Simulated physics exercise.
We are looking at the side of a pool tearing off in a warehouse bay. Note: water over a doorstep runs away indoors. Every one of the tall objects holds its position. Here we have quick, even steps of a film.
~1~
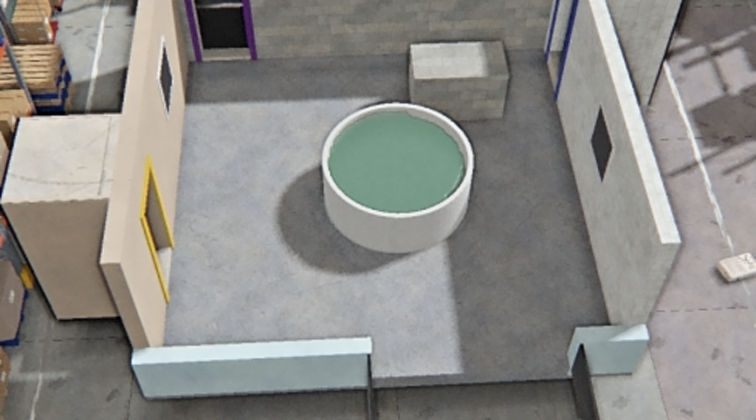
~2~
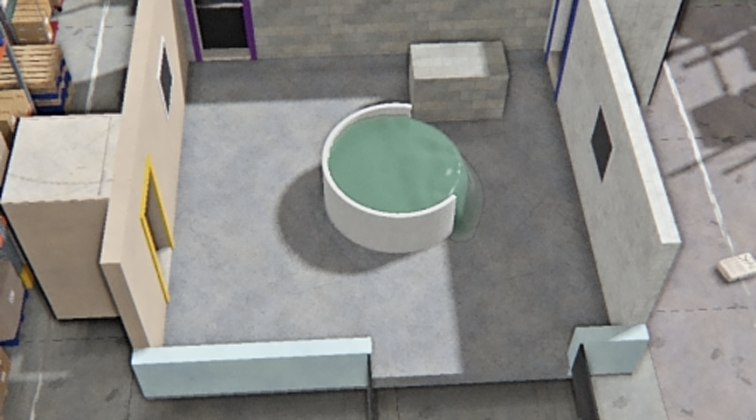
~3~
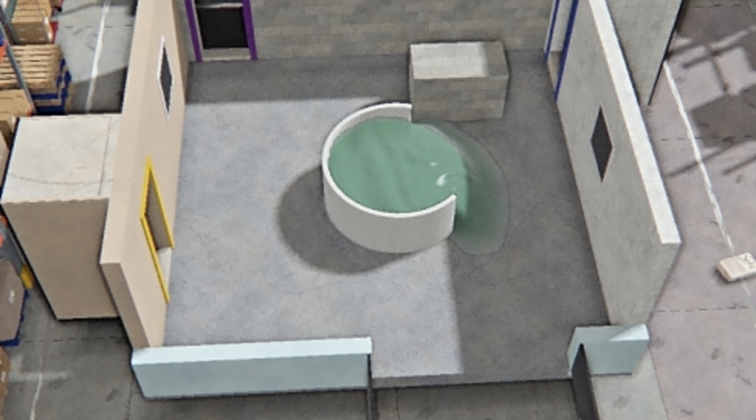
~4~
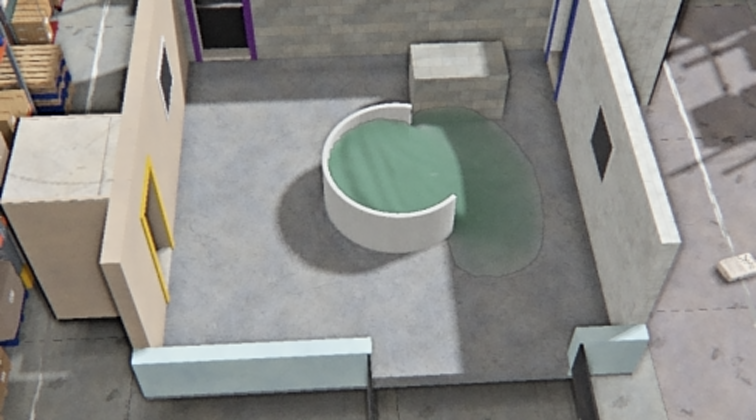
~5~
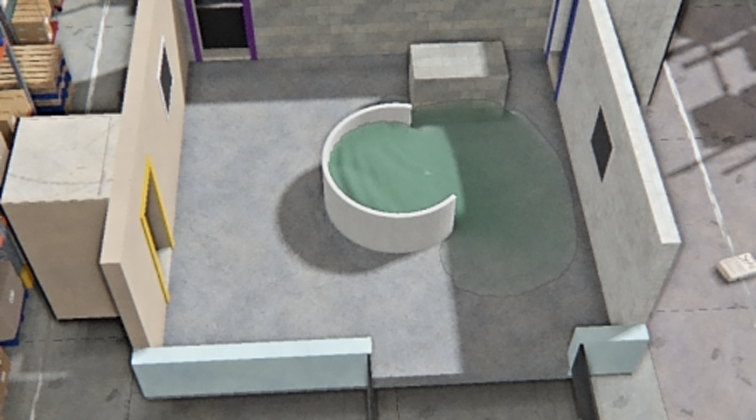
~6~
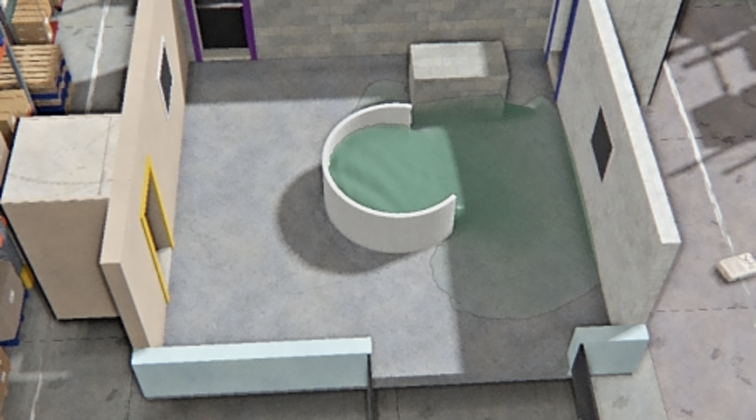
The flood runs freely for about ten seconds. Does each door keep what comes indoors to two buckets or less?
The yellow door keeps it there; the purple door lets more through; the blue door keeps it there.
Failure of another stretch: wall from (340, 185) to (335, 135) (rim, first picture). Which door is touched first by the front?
The door marked yellow, I reckon.
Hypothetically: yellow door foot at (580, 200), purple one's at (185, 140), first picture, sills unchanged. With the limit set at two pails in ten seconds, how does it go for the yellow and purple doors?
Briefly, the yellow door comes in over while the purple door comes in over.
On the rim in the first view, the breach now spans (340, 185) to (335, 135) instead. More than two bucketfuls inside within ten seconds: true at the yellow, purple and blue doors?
The yellow door door ends up above, the purple door door ends up above, and the blue door door ends up below.
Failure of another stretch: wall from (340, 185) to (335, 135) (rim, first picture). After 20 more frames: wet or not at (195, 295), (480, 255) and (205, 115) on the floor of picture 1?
In turn: Swamped, untouched, swamped.
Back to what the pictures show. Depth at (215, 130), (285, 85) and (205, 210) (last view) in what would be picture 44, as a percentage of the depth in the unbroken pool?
Going in order, that's 14, 6 and 8 %.
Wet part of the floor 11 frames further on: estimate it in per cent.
Close to 40 in a hundred, I think.
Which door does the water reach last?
It would be the door marked yellow.
A moment on, water covers 30 % of the floor; the yellow door not reached, the purple door not reached, the blue door wet at the sill, nothing in.
Next, water covers 40 % of the floor; the yellow door not reached, the purple door not reached, the blue door wet at the sill, nothing in.
Then, water covers 65 % of the floor; the yellow door not reached, the purple door wet at the sill, nothing in, the blue door under two buckets in.
Later, water covers 85 % of the floor; the yellow door wet at the sill, nothing in, the purple door under two buckets in, the blue door under two buckets in.
In the end, water covers 100 % of the floor; the yellow door under two buckets in, the purple door over two buckets in, the blue door under two buckets in.
